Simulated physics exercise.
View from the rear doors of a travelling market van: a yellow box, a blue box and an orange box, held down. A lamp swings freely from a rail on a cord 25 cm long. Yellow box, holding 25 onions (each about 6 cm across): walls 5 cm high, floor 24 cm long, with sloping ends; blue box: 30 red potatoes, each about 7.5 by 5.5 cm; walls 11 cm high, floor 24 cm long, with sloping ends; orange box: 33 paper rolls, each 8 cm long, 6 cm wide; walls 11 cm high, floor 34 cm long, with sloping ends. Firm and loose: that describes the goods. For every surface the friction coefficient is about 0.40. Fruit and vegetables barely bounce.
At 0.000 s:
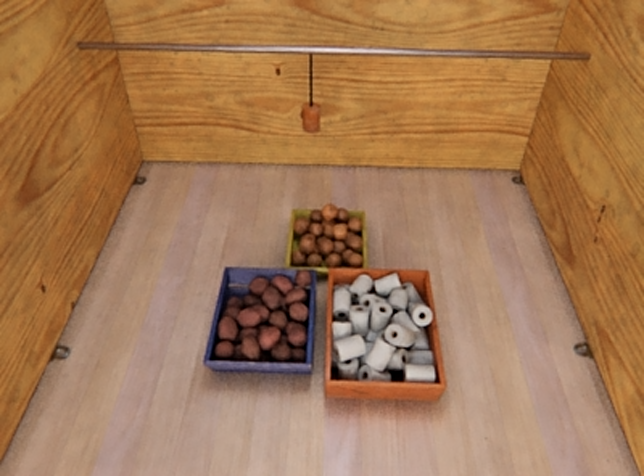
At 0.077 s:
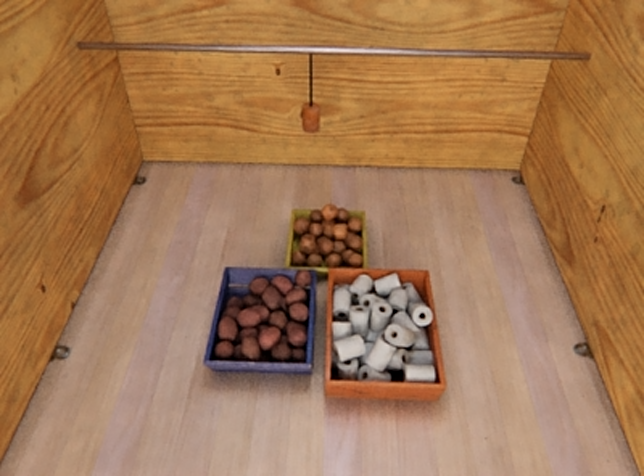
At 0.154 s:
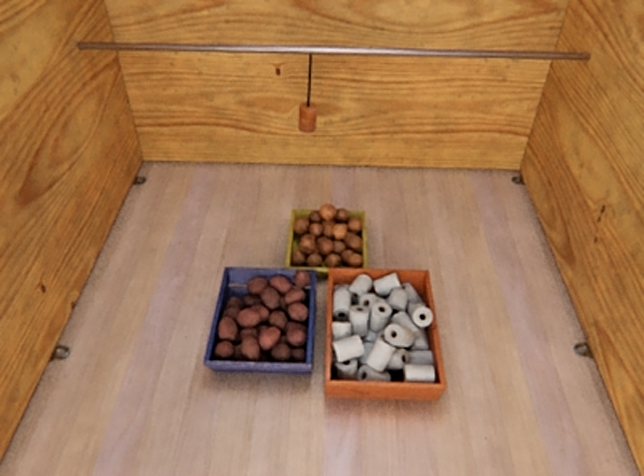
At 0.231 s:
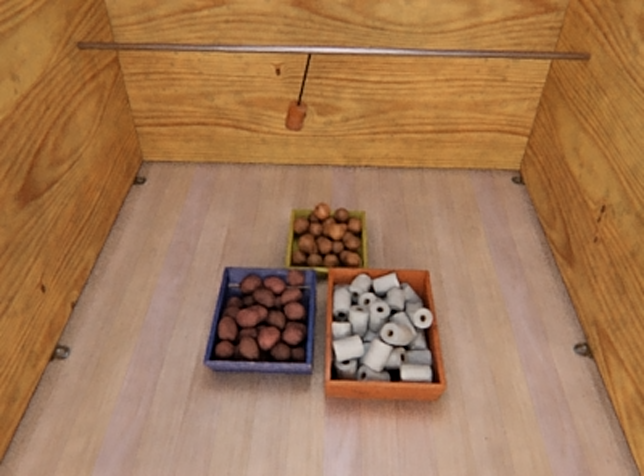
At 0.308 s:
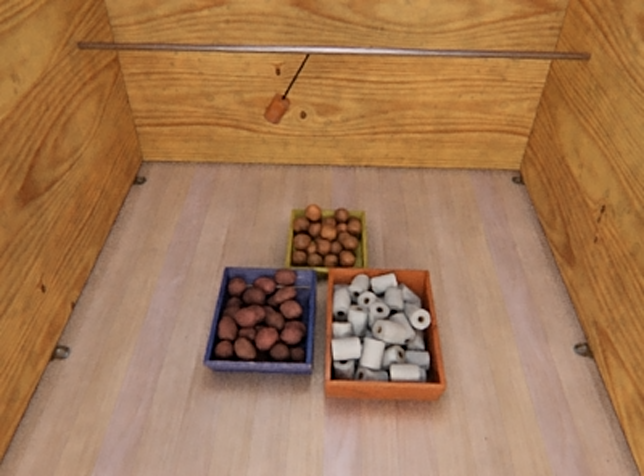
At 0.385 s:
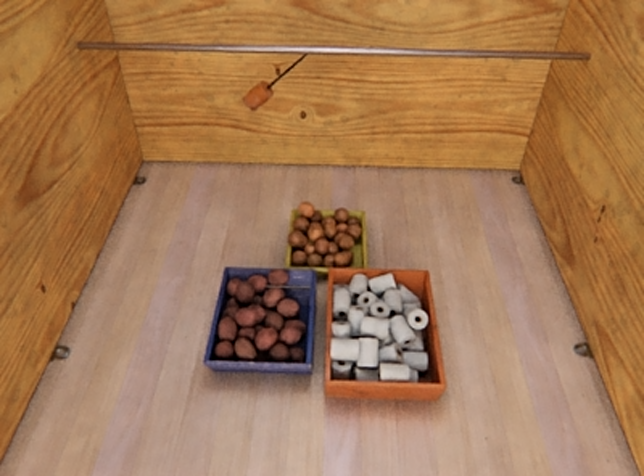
Three open boxes of onions, red potatoes and white rolls stayed put on a wooden floor while a small lamp on a cord hung still, then swung farther and farther left.
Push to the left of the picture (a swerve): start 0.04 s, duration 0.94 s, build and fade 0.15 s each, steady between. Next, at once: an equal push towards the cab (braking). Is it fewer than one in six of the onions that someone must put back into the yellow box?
No - honestly, the spill passes the one-in-six mark.
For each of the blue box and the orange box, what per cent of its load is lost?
Blue box: 0 %; orange box: 0 %.
After 0.73 s, 5 of 25 out of the yellow box, 0 of 30 out of the blue box and 0 of 33 out of the orange box.
After 1.15 s, 6 of 25 out of the yellow box, 0 of 30 out of the blue box and 0 of 33 out of the orange box.
After 1.75 s, 7 of 25 out of the yellow box, 0 of 30 out of the blue box and 0 of 33 out of the orange box.
When it is over (at 2.52 s), 7 of 25 out of the yellow box, 0 of 30 out of the blue box and 0 of 33 out of the orange box. Asked share, 7 of 25, 28 per cent.
